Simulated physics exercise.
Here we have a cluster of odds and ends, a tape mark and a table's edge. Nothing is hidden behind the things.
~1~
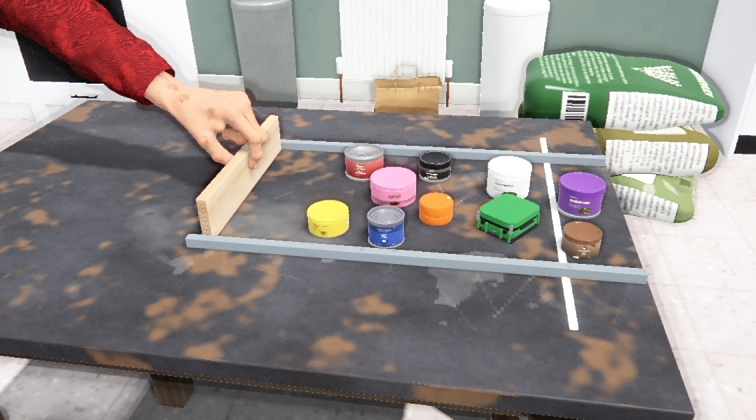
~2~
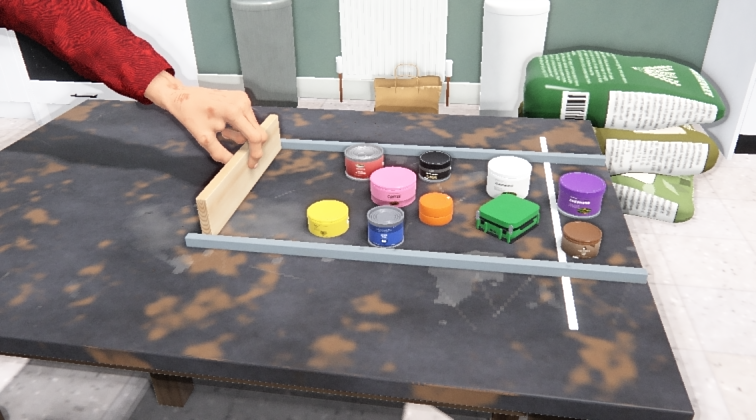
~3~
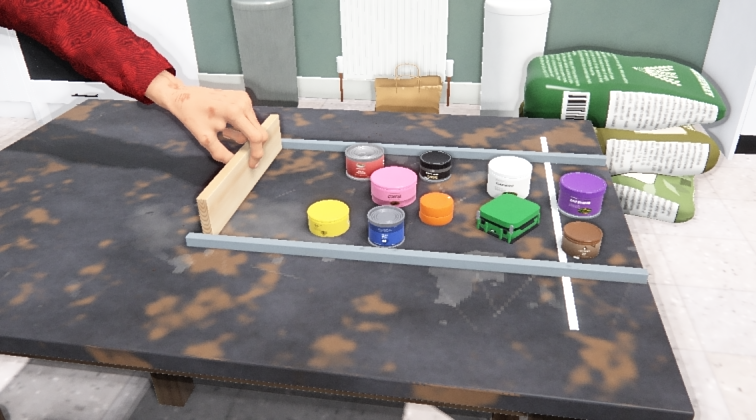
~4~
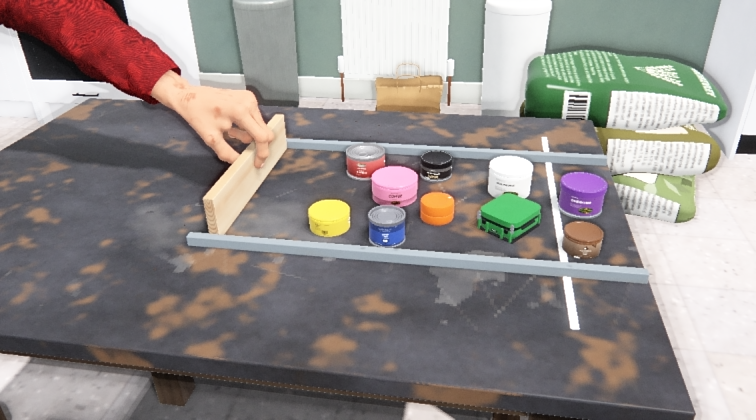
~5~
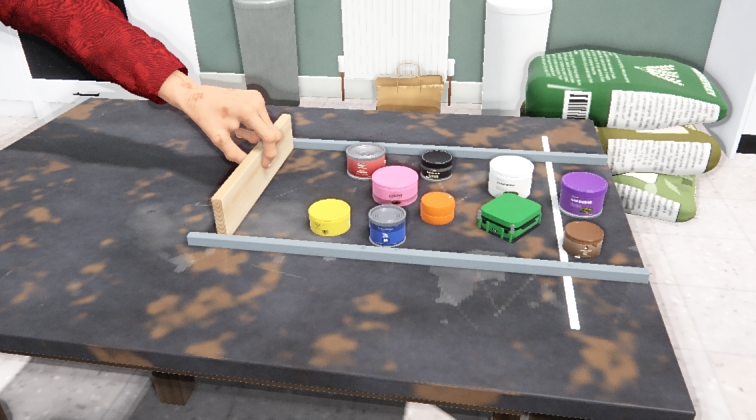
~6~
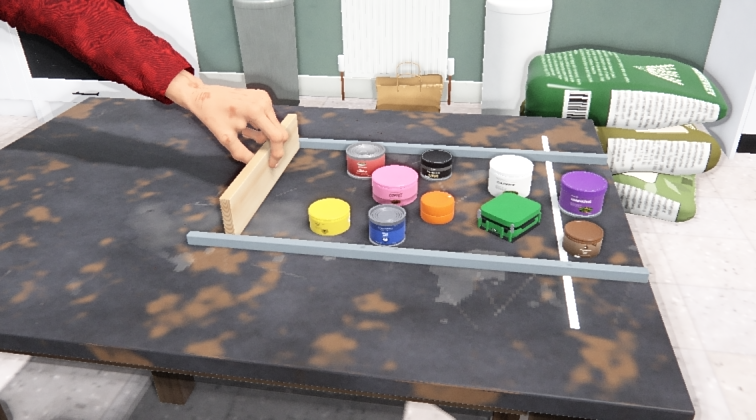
A hand slides a wooden board slightly right toward a group of colourful tubs and tins.
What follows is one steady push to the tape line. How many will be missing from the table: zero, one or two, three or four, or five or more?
The number that fall off is one or two.
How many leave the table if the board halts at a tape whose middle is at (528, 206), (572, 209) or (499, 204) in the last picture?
The counts: 0, 4 and 0.
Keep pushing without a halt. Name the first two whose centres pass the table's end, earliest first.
They are the purple tin, then the white tub.
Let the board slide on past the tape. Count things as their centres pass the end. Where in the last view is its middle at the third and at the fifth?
First at (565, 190), next at (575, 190).
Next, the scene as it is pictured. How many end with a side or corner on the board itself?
5 of them.
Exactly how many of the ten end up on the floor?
Exactly 1.
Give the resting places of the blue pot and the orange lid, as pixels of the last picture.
The blue pot stops around (585, 248); the orange lid around (575, 210).
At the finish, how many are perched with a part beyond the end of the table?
The number is 3.
A little later, none off yet; purple tin at rest near (582, 195); brown tub at rest near (582, 239); white tub at rest near (510, 178).
Next, none off yet; purple tin at rest near (582, 195); brown tub at rest near (582, 239); white tub shifted a little near (529, 179).
When it is over, the number that fall off is one or two; down, purple tin.
